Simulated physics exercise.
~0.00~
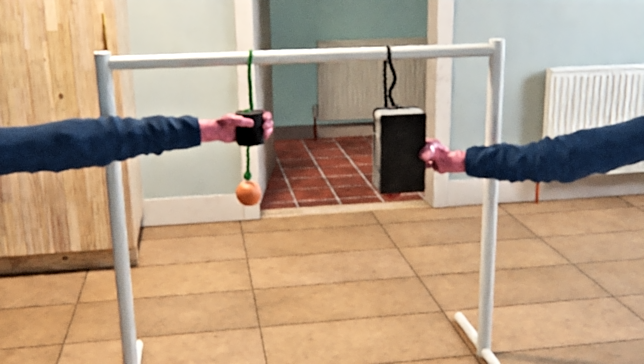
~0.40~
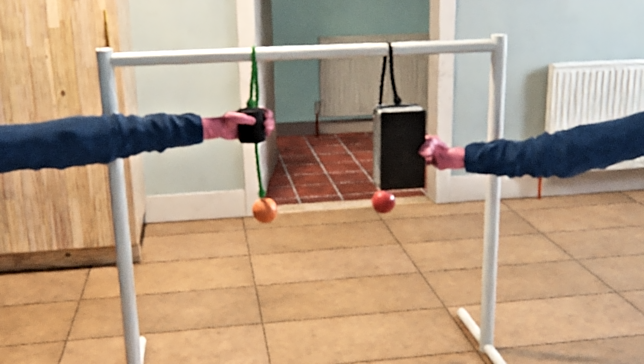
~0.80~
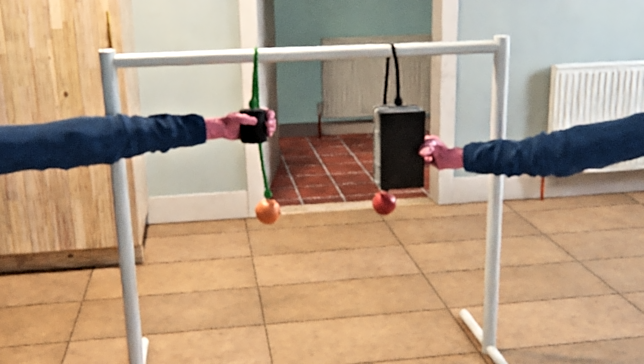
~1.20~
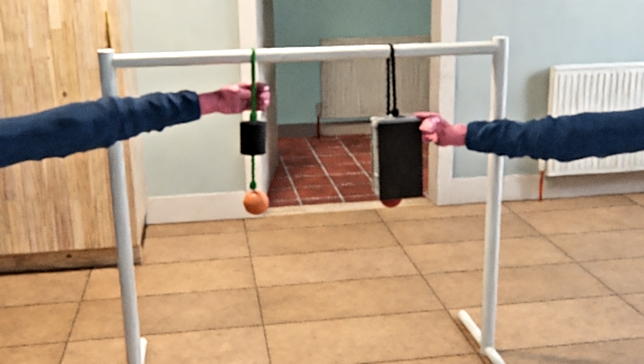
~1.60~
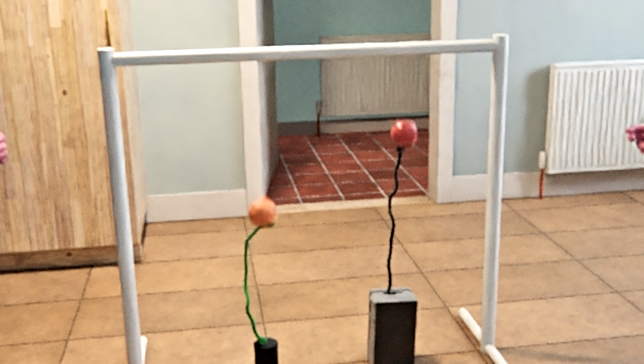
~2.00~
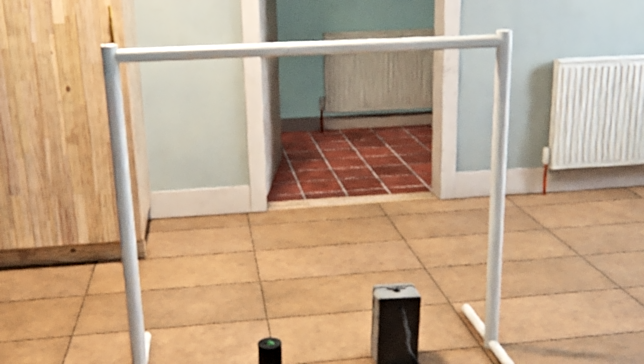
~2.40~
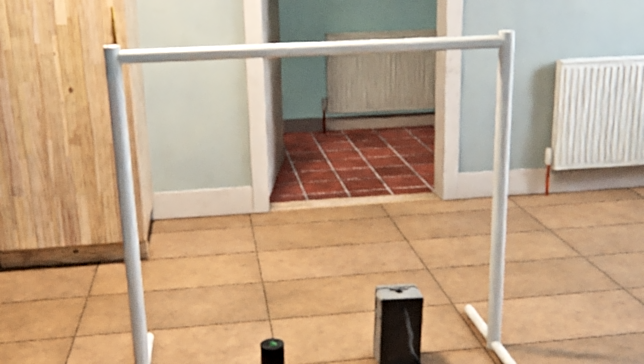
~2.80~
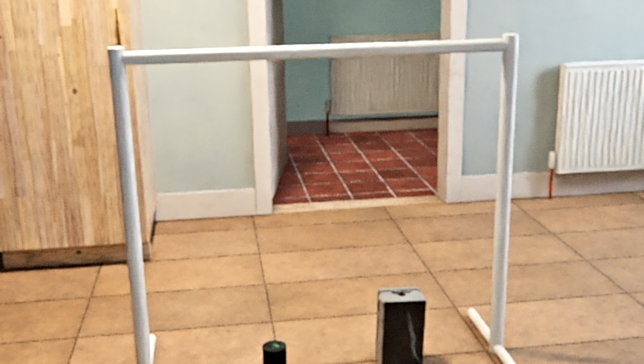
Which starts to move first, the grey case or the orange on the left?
The orange on the left moves first, shifting downward on its green cord while the grey case is still held in place. The case only starts to move later.
